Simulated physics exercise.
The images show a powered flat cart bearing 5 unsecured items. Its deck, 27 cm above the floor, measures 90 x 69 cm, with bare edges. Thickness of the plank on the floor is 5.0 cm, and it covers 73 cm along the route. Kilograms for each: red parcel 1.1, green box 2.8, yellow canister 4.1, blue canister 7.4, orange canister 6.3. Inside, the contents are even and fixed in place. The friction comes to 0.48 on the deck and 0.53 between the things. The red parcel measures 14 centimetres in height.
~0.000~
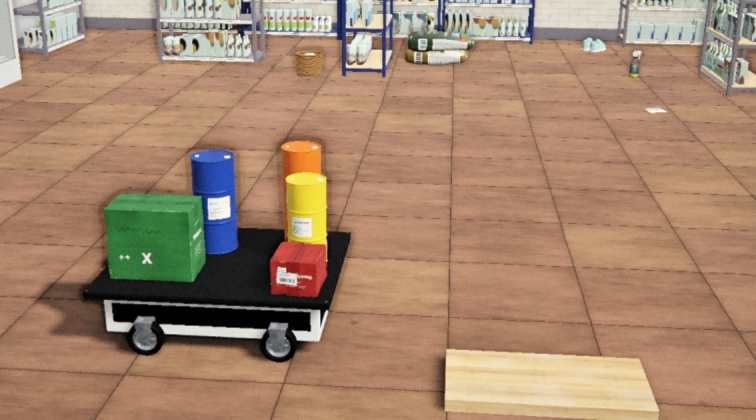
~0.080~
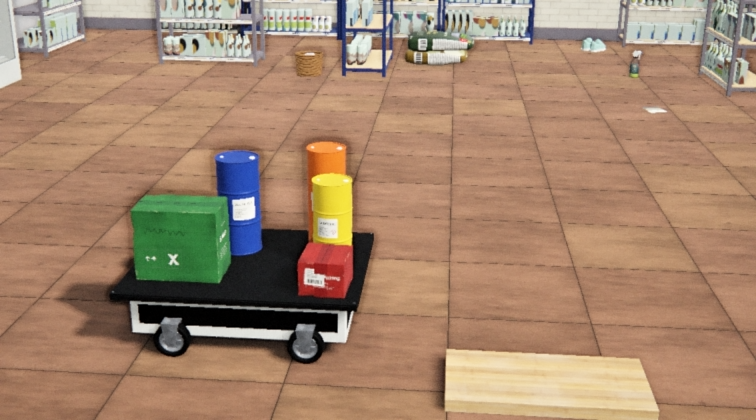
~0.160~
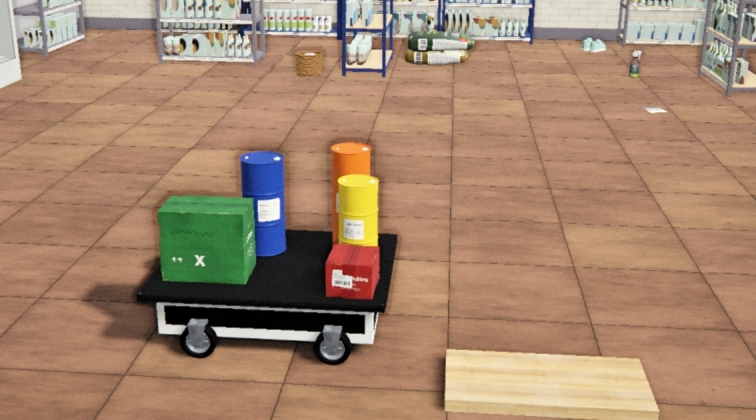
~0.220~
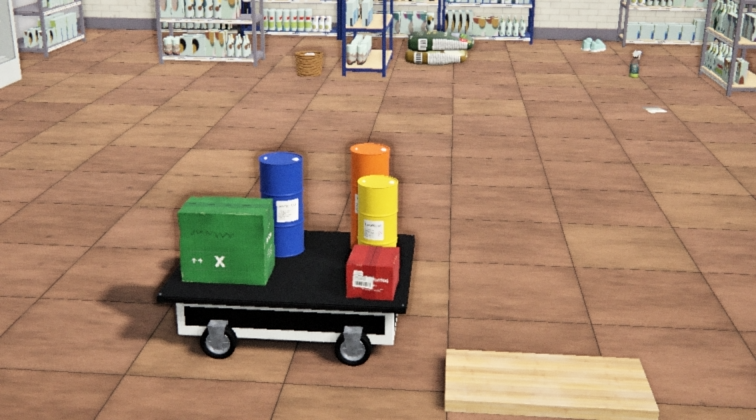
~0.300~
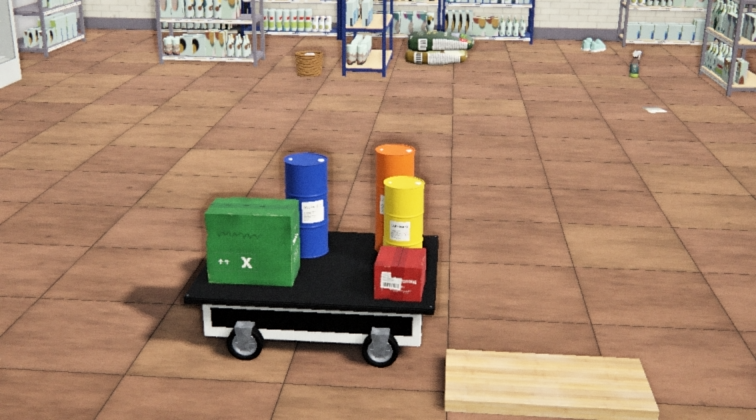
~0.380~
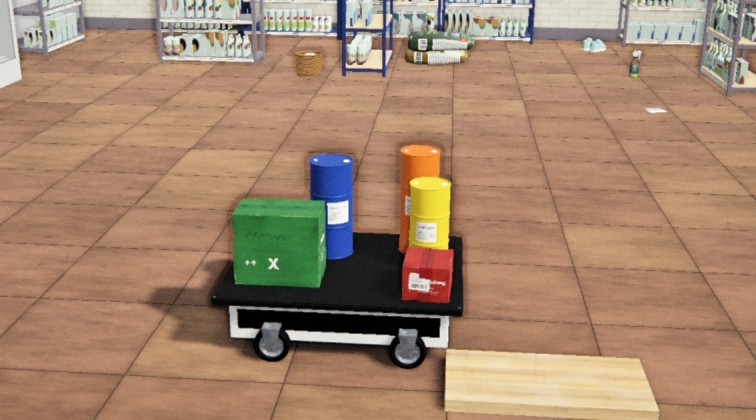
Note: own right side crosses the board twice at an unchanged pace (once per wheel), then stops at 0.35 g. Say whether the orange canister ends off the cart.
Lost.
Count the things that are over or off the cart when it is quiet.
The count is 3.
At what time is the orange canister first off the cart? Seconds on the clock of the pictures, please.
Roughly at the 1.9 s mark.
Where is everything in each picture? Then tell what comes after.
The first frame shows cart 0 cm along; red parcel (299, 269).
The second frame shows cart 10 cm along; yellow canister (332, 222); blue canister (239, 203).
The third frame shows cart 21 cm along; red parcel (353, 271); green box (208, 239).
The fourth frame shows cart 29 cm along; yellow canister (377, 224); blue canister (282, 204).
The fifth frame shows cart 39 cm along; red parcel (400, 273); green box (254, 241).
The sixth frame shows cart 49 cm along; orange canister (419, 201); yellow canister (429, 226).
Around 0.98 s, cart 127 cm along; orange canister at 14° to upright near (596, 196); yellow canister at 12° to upright; green box at 8° to upright.
Around 1.68 s, cart 218 cm along; yellow canister now off the cart; orange canister at 20° to upright; green box shifted 4 cm.
Around 2.18 s, cart 239 cm along, stopped; orange canister now off the cart; blue canister at 24° to upright; green box shifted 4 cm.
Finally (3.2 s), off the cart, yellow canister and orange canister; on their side or leaning hard on the deck, blue canister; the other 2 still in place (within 10 cm).
